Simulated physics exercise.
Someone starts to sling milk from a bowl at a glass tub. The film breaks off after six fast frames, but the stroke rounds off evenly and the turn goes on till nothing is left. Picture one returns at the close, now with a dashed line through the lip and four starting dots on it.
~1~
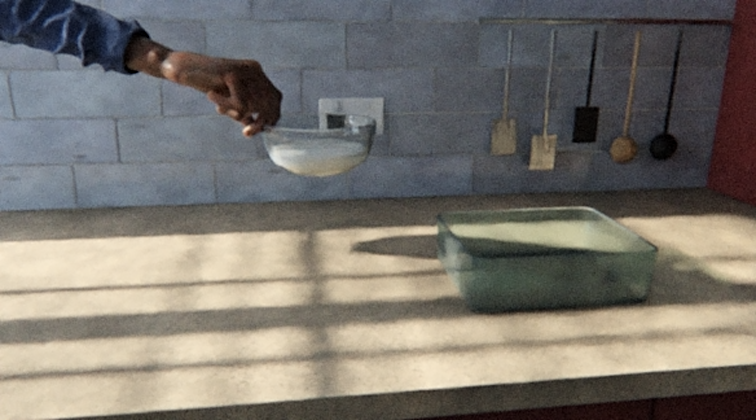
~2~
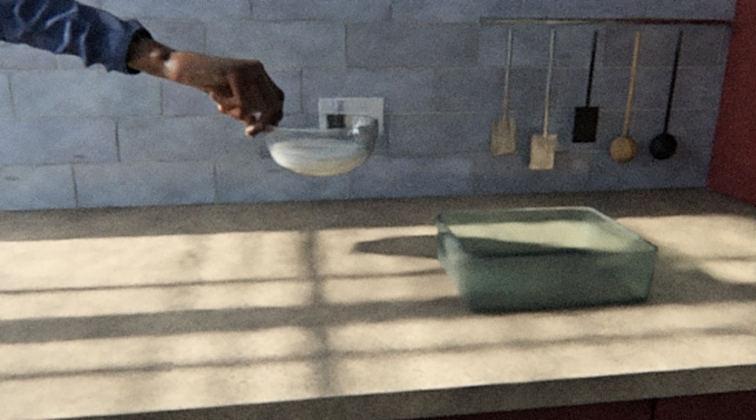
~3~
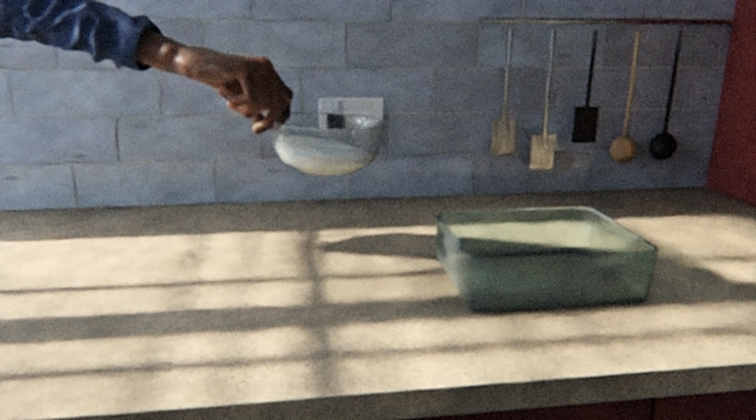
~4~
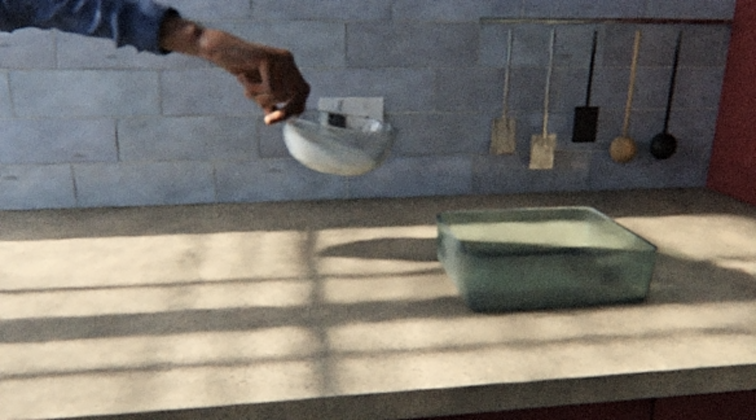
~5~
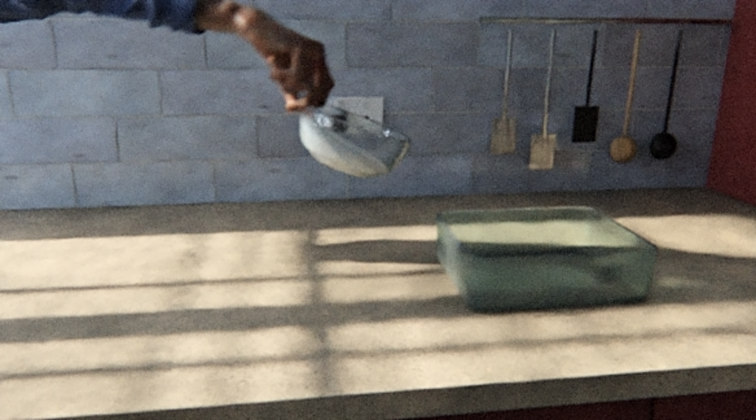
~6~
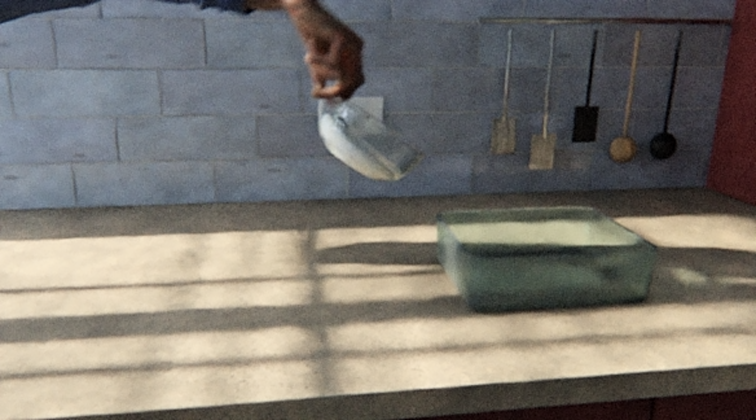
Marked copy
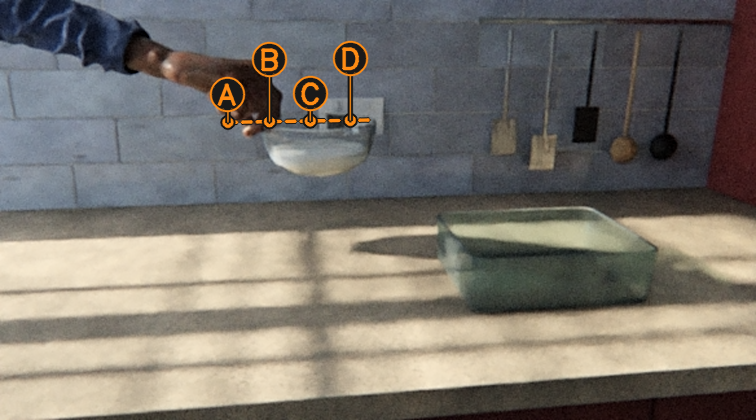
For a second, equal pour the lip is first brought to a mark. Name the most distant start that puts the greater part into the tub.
Go for C.
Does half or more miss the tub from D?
No, not at all.
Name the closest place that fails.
That would be B.
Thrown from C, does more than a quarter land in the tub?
Yes.
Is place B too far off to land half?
Yes.
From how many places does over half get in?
Two of the four.
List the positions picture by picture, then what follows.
Upright, lip at (374, 120); tub from (468, 309) to (646, 299); nothing has left yet.
Upright, lip at (376, 119); nothing has left yet.
Upright, lip at (382, 121); nothing has left yet.
Tipped about 9°, lip at (395, 127); nothing has left yet.
Tipped about 20°, lip at (409, 138); nothing has left yet.
Tipped about 34°, lip at (422, 151); nothing has left yet.
On the marked copy, A at (227, 122); B at (269, 121); C at (310, 121); D at (350, 120).
For place A, about 0 % lands in the tub, 97 % falls short and 3 % goes beside or beyond.
For place B, about 13 % lands in the tub, 82 % falls short and 5 % goes beside or beyond.
For place C, about 73 % lands in the tub, 14 % falls short and 14 % goes beside or beyond.
For place D, about 78 % lands in the tub, 2 % falls short and 20 % goes beside or beyond.
